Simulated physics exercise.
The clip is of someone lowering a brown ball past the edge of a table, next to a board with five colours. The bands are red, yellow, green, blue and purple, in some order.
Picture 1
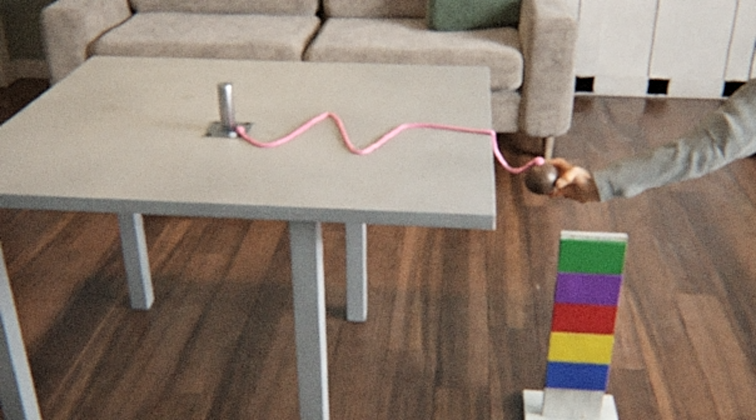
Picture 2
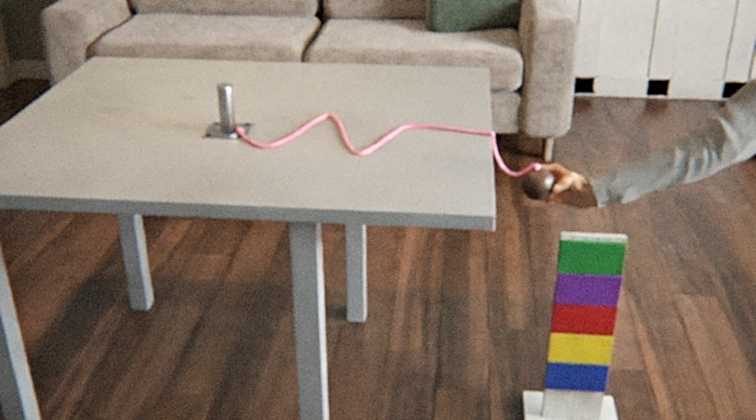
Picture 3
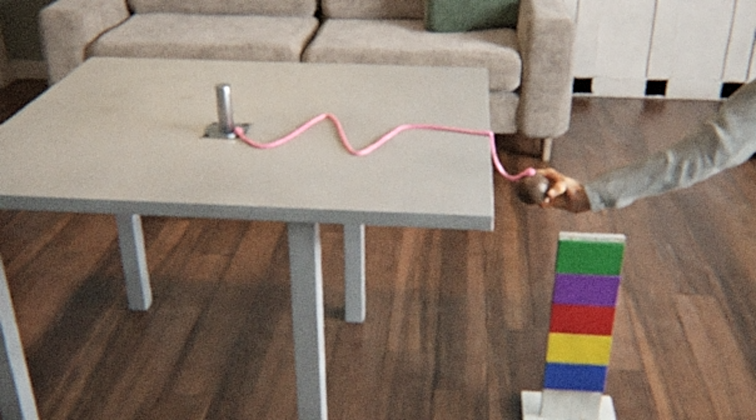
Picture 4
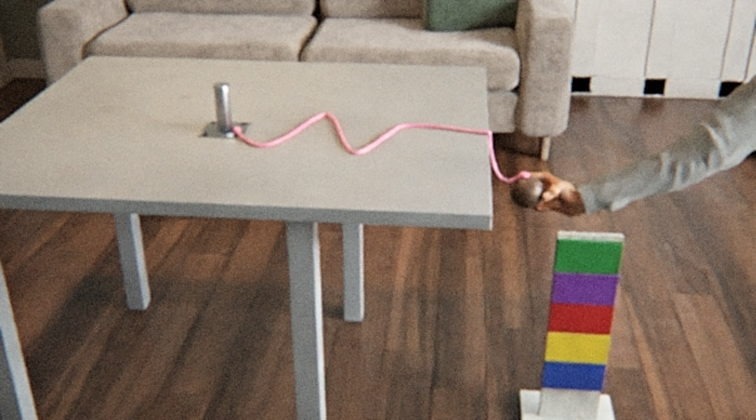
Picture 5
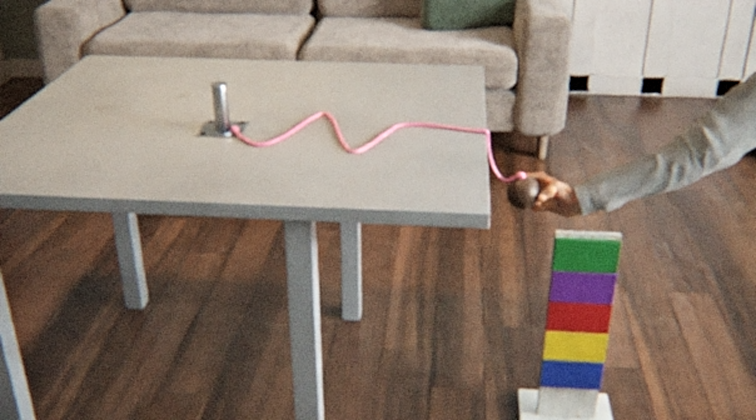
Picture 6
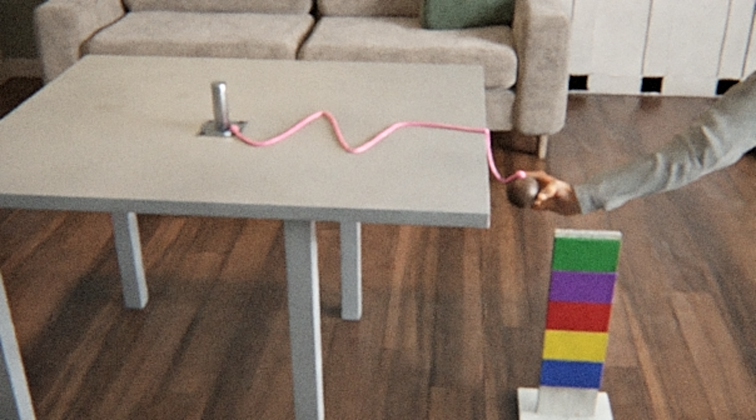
A hand holding a brown ball on a pink cord moves slightly left beside the table.
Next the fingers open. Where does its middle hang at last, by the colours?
The lead holds its middle at blue.
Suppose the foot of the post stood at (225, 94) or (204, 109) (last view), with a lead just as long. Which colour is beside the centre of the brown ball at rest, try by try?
It would be yellow; yellow.
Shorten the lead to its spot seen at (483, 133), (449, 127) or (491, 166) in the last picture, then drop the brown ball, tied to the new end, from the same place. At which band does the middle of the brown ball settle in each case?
One after the other, red; purple; yellow.
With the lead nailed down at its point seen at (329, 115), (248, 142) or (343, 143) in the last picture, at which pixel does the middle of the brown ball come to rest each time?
Try by try, around (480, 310), (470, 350) and (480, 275).
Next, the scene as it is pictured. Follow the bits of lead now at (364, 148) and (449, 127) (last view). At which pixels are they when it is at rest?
At (486, 164), then (482, 268).
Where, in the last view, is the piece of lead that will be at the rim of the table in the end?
At (345, 146), roughly.
Soon after, ball near (465, 366); level with blue.
Then, ball near (478, 366); level with blue.
At rest, ball near (471, 367); level with blue. At blue.
